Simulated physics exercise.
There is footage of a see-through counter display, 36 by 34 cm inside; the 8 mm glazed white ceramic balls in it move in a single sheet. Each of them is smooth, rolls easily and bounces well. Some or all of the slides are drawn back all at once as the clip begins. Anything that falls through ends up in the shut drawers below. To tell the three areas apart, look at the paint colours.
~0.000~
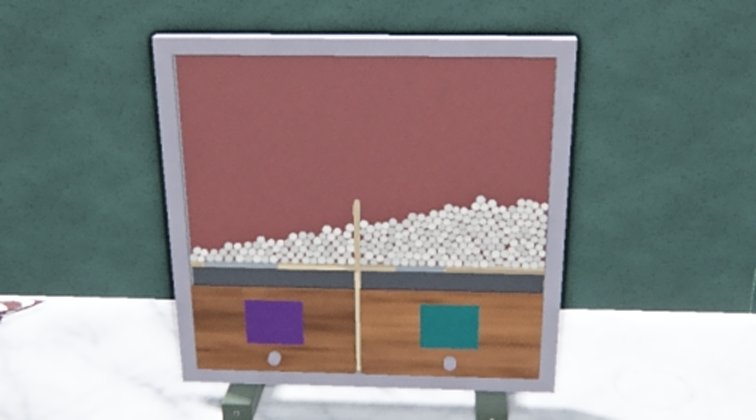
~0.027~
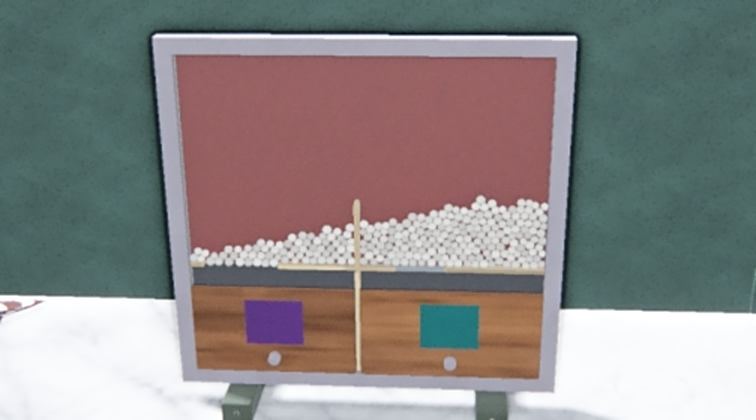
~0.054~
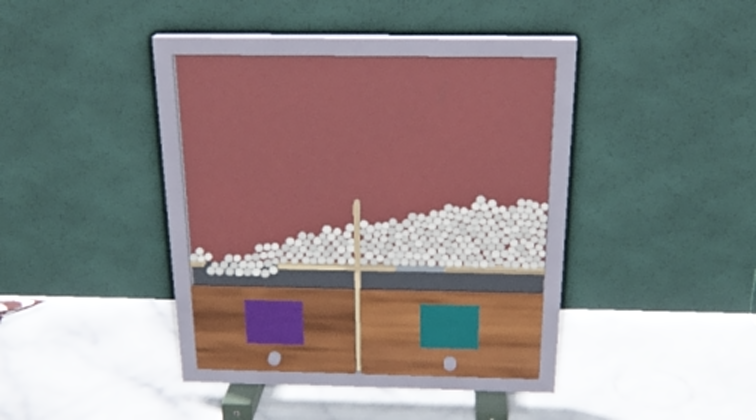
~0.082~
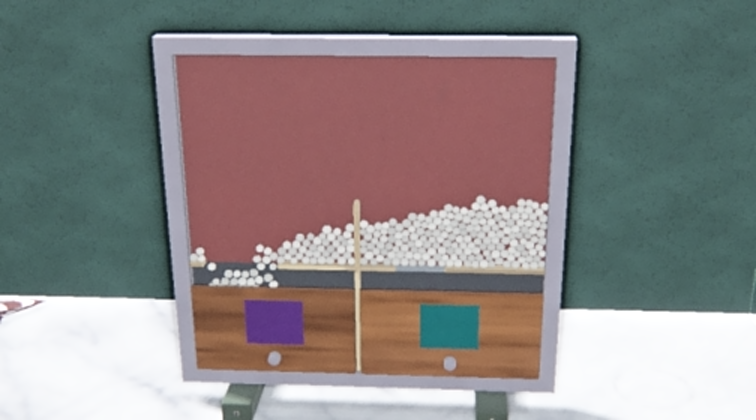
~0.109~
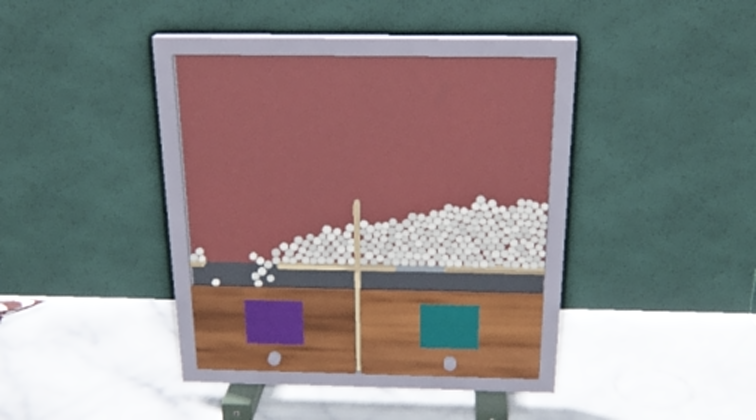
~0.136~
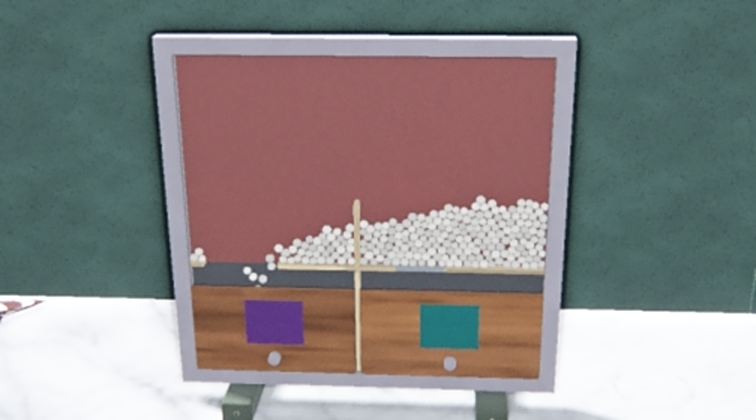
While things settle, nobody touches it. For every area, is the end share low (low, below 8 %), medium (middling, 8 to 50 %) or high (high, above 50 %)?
Red store: High; purple drawer: Medium; turquoise drawer: Low.
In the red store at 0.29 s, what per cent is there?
That comes to some 85 percent of the load.
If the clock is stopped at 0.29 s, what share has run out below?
Some 15 percent.
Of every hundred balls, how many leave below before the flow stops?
It comes to roughly 20 percent in the end.
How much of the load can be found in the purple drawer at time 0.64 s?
15 per cent.
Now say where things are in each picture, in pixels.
In the first picture, about 260 balls; balls' middle (411, 244); red (363, 76), purple (274, 323), turquoise (449, 327); slides (200, 263) to (282, 265), (392, 268) to (449, 269).
In the second picture, 1 of 2 slides gone; balls' middle (411, 244); 0 out.
In the third picture, balls' middle (411, 244); 13 out.
In the fourth picture, balls' middle (419, 244); 22 out.
In the fifth picture, balls' middle (427, 245); 24 out.
In the sixth picture, balls' middle (432, 240); 28 out; wall ends (357, 203).
After 0.29 s, 15 % are out; red 85 %, purple 10 %.
After 0.64 s, 15 % are out; red 85 %, purple 15 %.
After 1.34 s, 20 % are out; red 80 %, purple 20 %.
Settled by 2.2 s, 20 % are out; red 80 %, purple 20 %, turquoise 0 %.
